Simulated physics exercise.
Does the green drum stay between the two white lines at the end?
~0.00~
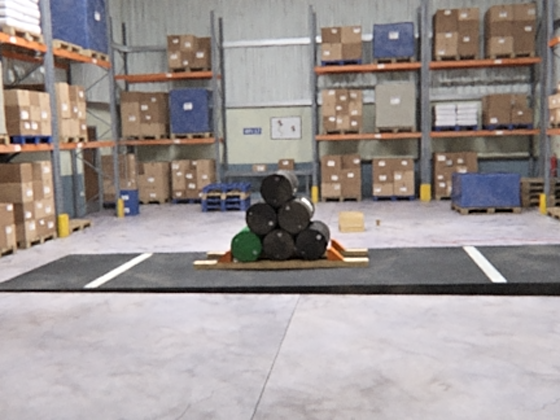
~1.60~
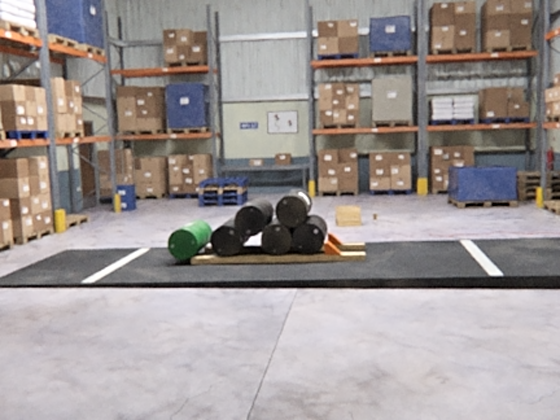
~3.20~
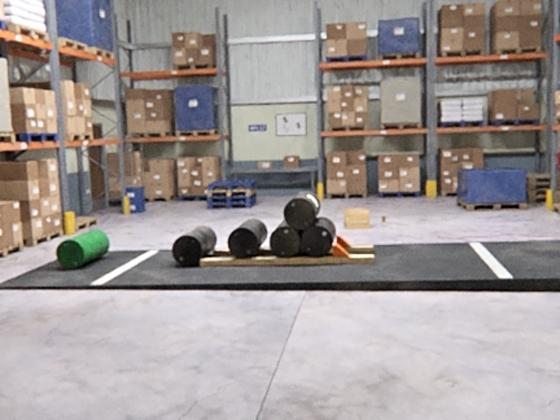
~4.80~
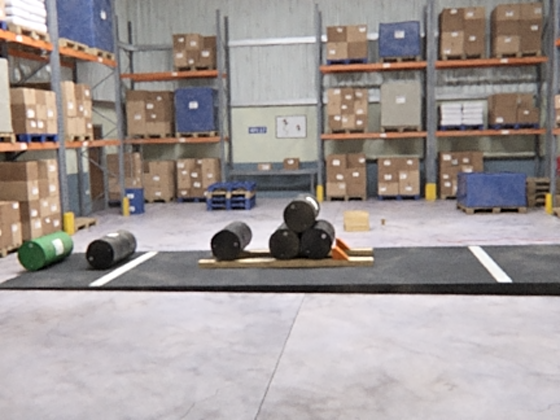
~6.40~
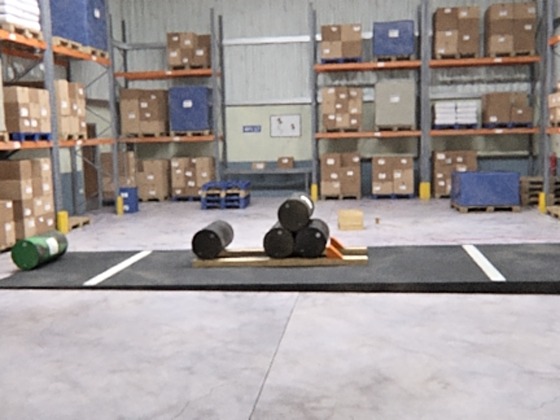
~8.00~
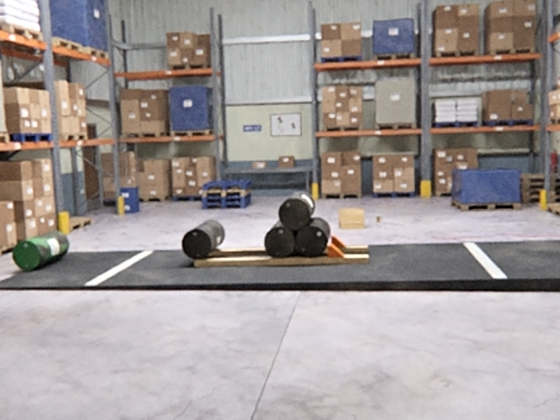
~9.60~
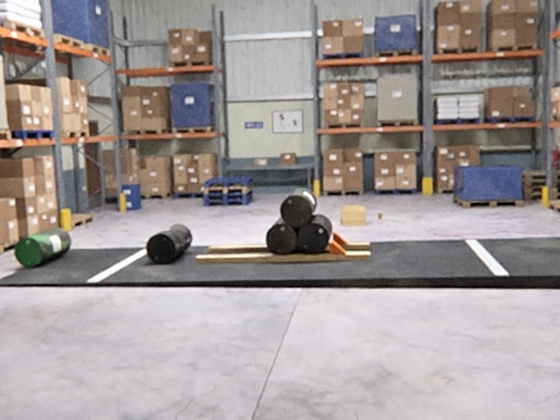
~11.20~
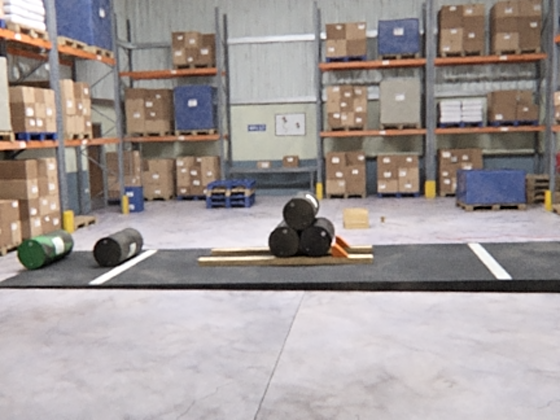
No, the green drum rolls off to the left and comes to rest beyond the left white line.
